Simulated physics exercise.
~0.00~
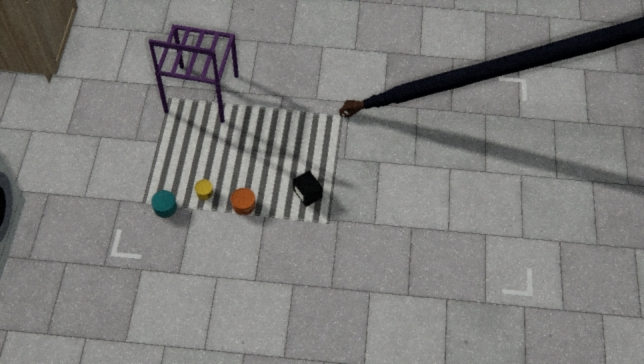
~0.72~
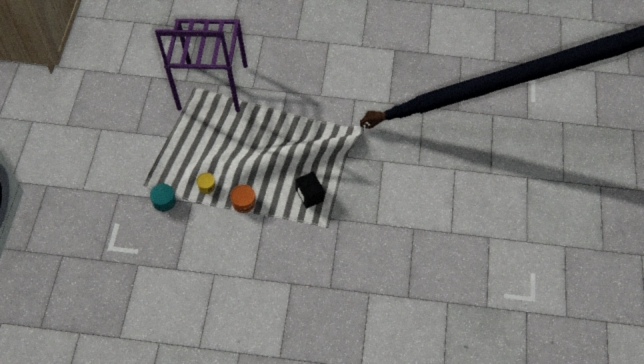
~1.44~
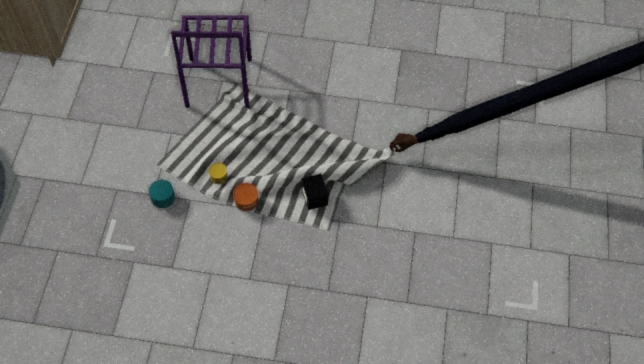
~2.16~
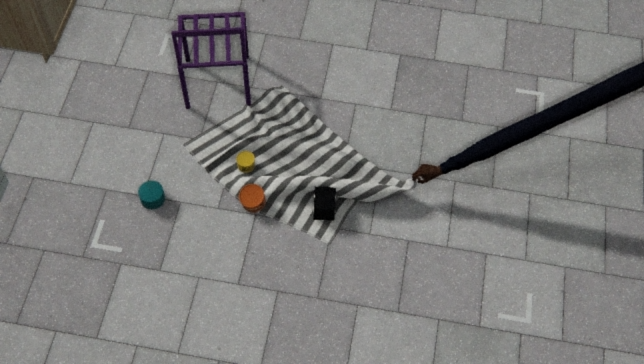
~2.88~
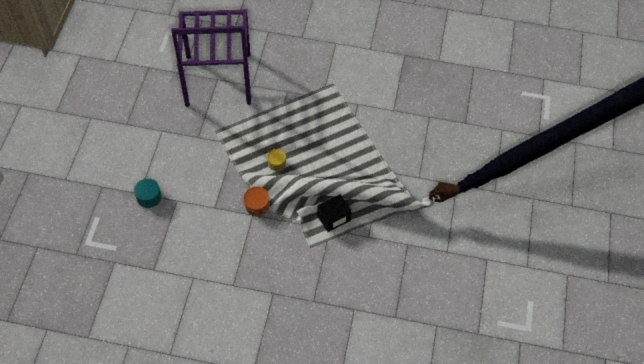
At first, a purple chair frame, a teal tub, a yellow bin, an orange bin and a black carton stand on and around a striped dust sheet on a tiled floor, while a dark-sleeved arm holds the sheet's upper right corner. The hand pulls the corner to the right, wrinkling the cloth and shifting the chair slightly right. As it draws the corner down and right, the chair is left behind and the yellow bin rides along with the cloth. The black carton and orange bin then shift right too. Finally, the sheet lies twisted and bunched around the carton, the orange bin sits at its edge, and the teal tub stands alone at left, having hardly moved.
